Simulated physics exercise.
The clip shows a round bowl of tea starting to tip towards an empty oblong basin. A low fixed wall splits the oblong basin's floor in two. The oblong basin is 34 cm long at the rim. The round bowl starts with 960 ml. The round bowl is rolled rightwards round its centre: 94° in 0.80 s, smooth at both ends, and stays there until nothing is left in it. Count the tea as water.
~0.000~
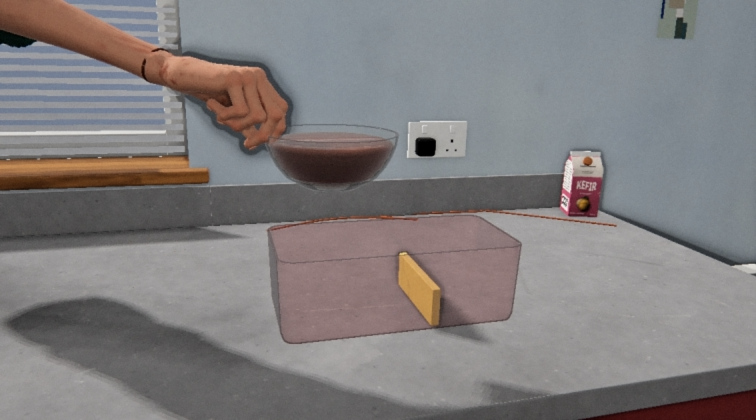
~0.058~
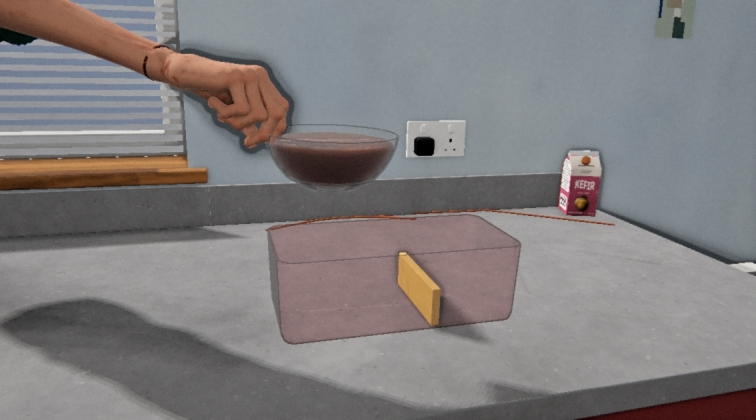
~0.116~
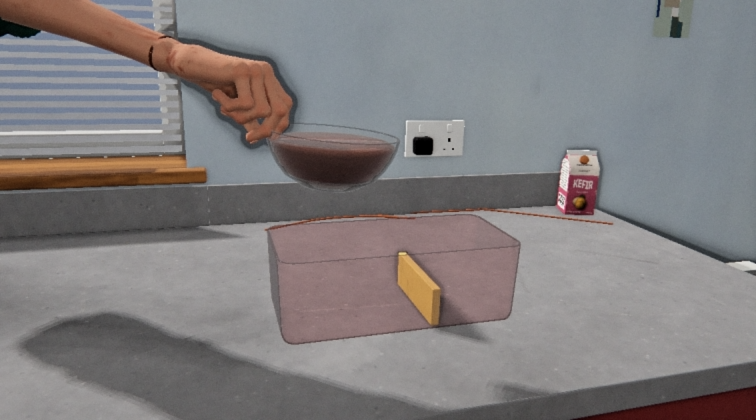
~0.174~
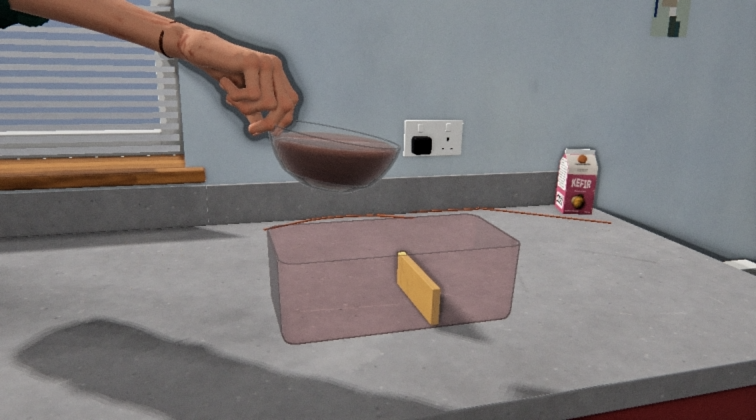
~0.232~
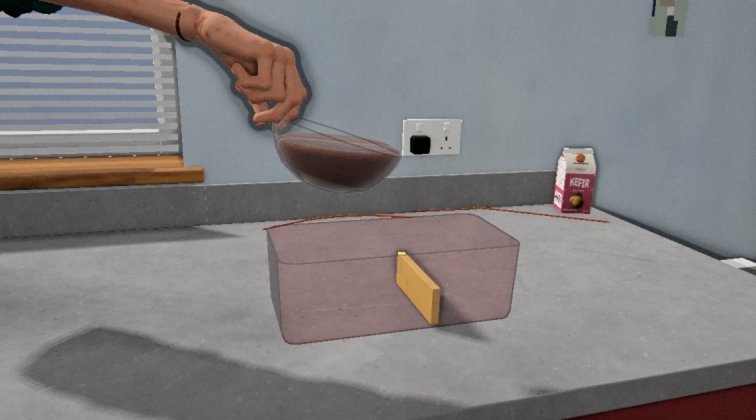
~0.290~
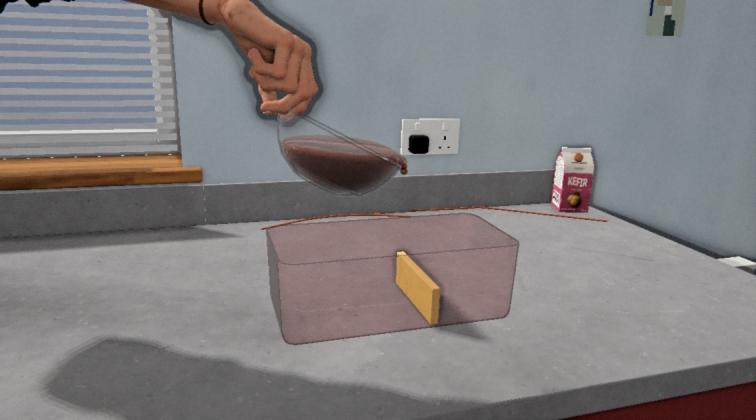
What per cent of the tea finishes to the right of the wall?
About 51 per cent.
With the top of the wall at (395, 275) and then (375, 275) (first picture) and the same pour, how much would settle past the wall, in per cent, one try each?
First 80, then 90 per cent.
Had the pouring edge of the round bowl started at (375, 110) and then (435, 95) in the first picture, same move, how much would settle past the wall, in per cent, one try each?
First 30, then 80 per cent.
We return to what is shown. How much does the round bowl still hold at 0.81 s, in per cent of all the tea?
Near 1 in a hundred.
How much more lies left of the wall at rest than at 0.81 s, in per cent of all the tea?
Some 5 per cent.
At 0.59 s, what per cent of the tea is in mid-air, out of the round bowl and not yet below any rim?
Some 28 per cent.
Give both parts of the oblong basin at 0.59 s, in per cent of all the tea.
Some 10 per cent left and 44 right.
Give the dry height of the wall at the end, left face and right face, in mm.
Some 42 mm on the left and 28 mm on the right.
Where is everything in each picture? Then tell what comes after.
In the first picture, it leans 0°; its right rim is at (395, 133); the tea meets the walls at (267, 142) and (390, 140); the oblong basin's rim runs from (273, 245) to (499, 230); the wall's top is at (419, 271).
In the second picture, it leans 1°; its right rim is at (395, 135); the tea meets the walls at (267, 141) and (391, 141).
In the third picture, it leans 5°; its right rim is at (396, 139); the tea meets the walls at (269, 139) and (391, 142).
In the fourth picture, it leans 11°; its right rim is at (397, 146); the tea meets the walls at (272, 139) and (393, 145).
In the fifth picture, it leans 18°; its right rim is at (397, 154); the tea meets the walls at (276, 139) and (396, 149); 1 per cent is over the edge.
In the sixth picture, it leans 27°; its right rim is at (396, 165); the tea meets the walls at (281, 142) and (393, 157); 8 per cent is over the edge.
Then, 0.59 s in, the tilt is 79° and 18 per cent is still to pour, 11 is left of the wall and 44 right of it.
Then, 0.81 s in, the tilt is 94° and 1 per cent is still to pour, 42 is left of the wall and 49 right of it.
Then, 1.05 s in, the tilt is 94° and 0 per cent is still to pour, 46 is left of the wall and 51 right of it.
Then, 1.30 s in, the tilt is 94° and 0 per cent is still to pour, 47 is left of the wall and 51 right of it.
Finally, 47 per cent lies left of the wall, 51 right of it and 2 outside.
